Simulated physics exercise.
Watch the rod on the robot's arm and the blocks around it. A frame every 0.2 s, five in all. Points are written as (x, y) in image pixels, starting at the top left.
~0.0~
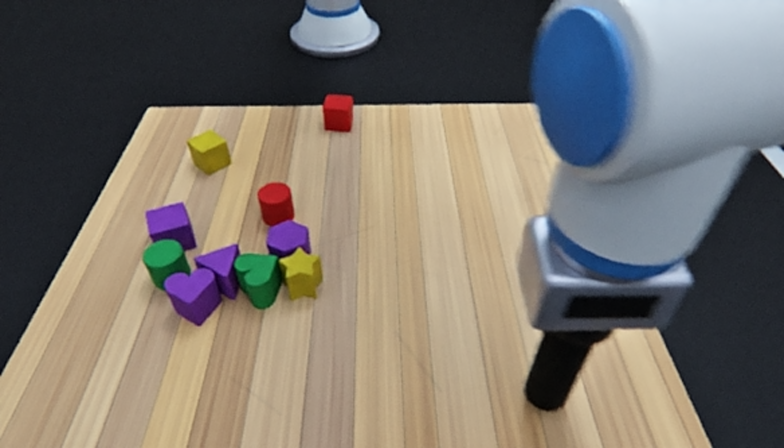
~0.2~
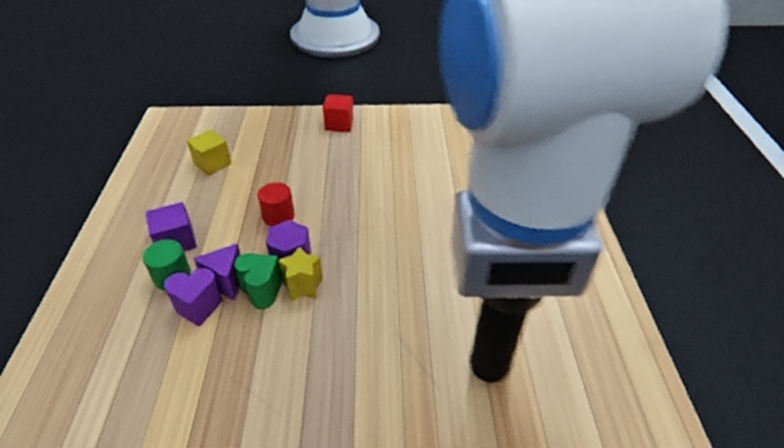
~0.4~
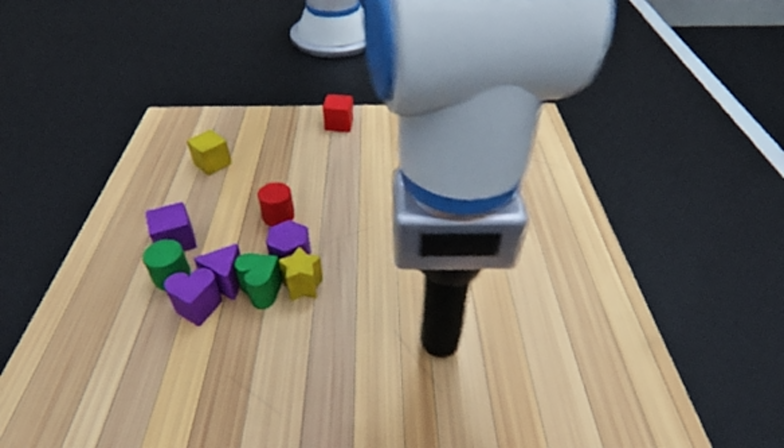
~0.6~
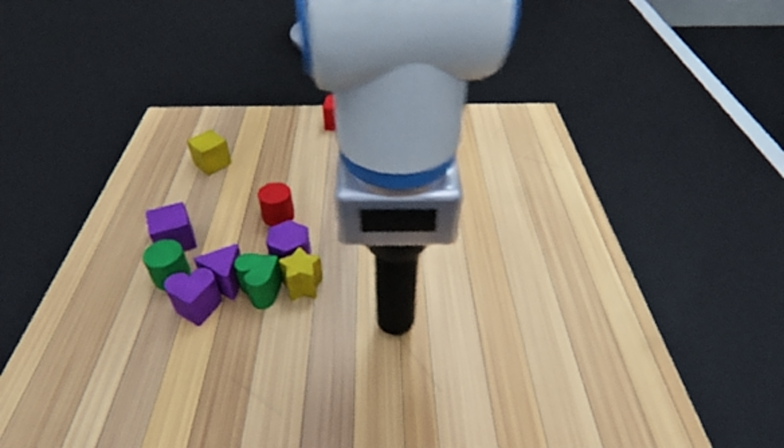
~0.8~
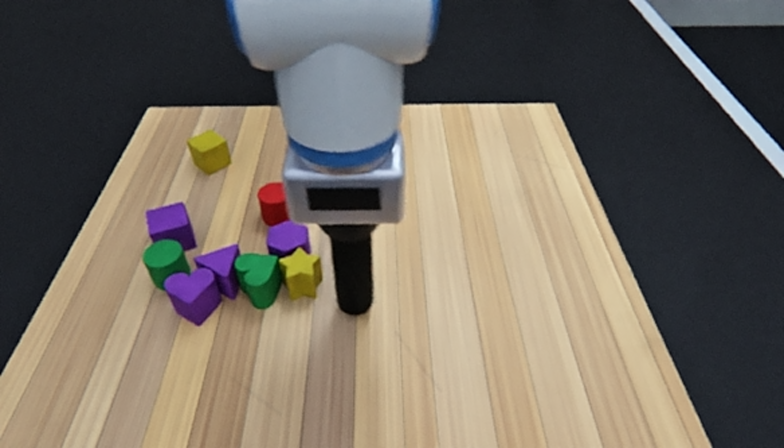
Robot arm with a black rod sweeping left across a wooden board, nearing a yellow star beside unmoving colourful blocks.
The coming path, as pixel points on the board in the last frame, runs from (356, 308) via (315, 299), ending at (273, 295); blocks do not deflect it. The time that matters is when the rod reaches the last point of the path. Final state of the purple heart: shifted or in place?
The purple heart is left alone.
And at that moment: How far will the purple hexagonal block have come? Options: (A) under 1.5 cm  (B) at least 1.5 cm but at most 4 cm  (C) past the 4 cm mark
Option B.
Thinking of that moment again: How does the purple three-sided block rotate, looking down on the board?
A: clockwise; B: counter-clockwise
The one that fits is B, counter-clockwise.
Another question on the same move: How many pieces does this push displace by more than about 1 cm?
Three or more.
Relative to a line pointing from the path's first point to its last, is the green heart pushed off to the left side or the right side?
It slides rightward.
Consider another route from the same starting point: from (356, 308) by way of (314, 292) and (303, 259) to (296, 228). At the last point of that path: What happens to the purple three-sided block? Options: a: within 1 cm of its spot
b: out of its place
Option b.
What follows on the original path. Halfway along, rod at (314, 293); purple three-sided block at (214, 258); green heart at (250, 264); yellow star at (287, 259), turned 30° clockwise.
At the end, rod at (272, 289); purple heart unmoved; purple three-sided block at (182, 253), turned 50° anticlockwise; green heart at (218, 248); purple hexagonal block at (275, 225), turned 40° clockwise; yellow star at (254, 251), turned 45° clockwise.
